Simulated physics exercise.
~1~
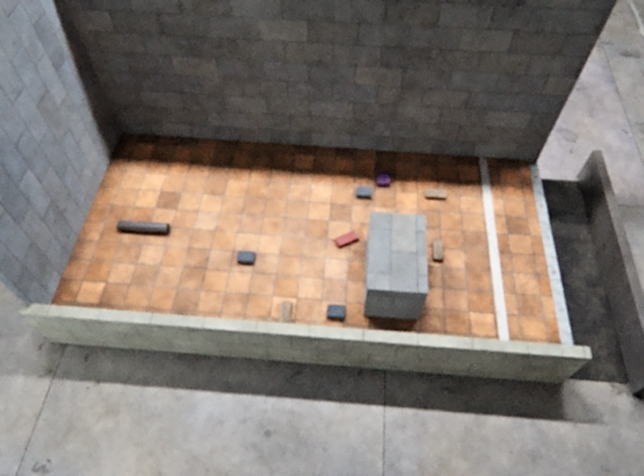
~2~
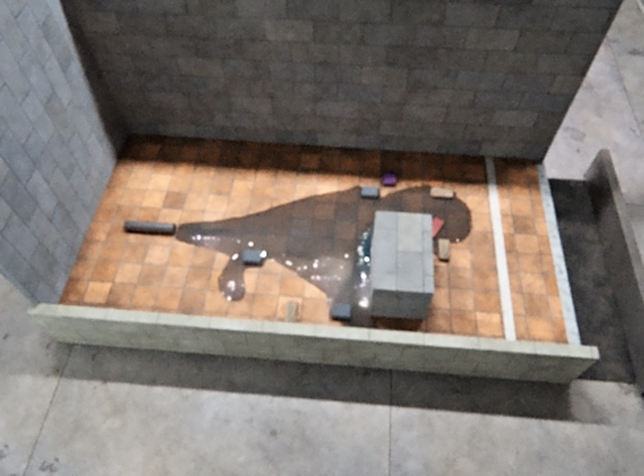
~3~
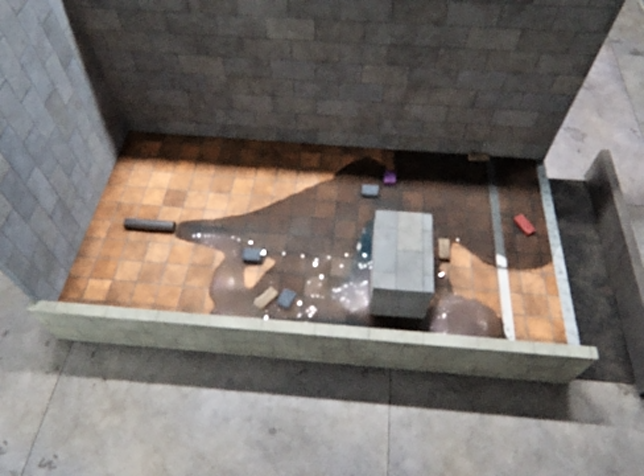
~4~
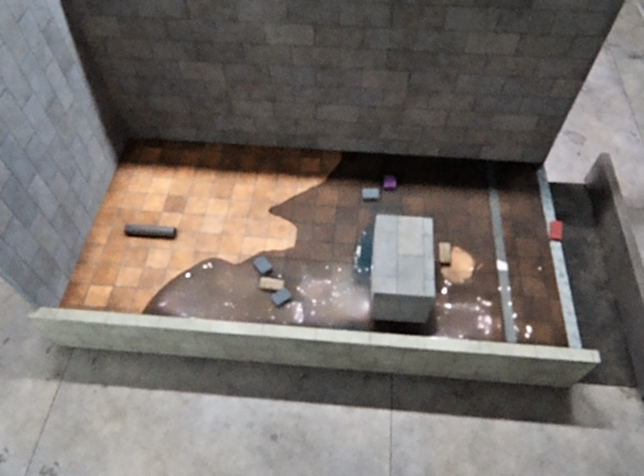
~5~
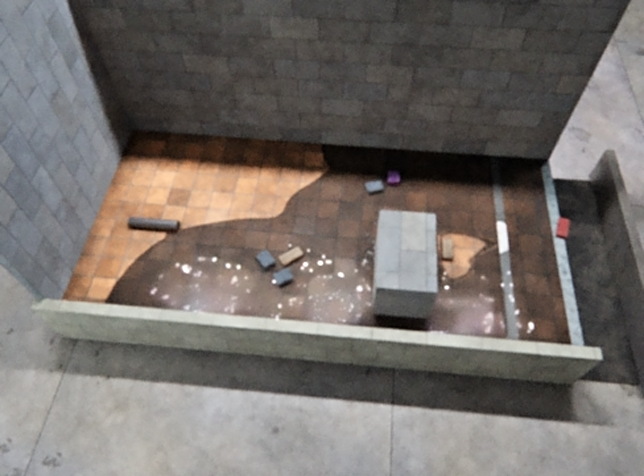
At first, small loose pieces lie scattered on a dry, orange-tiled floor, around a big grey block and left of a white stripe. Water then fans out from the dark pipe at the left, and the red block slides right, passing behind the grey block. As the water spreads over the stripe, the red block crosses it, while a tan piece drifts toward the back wall and later drops out of sight. Near the front, two dark pieces and a tan one gather into a cluster. Finally, the red block rests at the right edge, the purple piece remains short of the stripe, and the upper left stays dry.
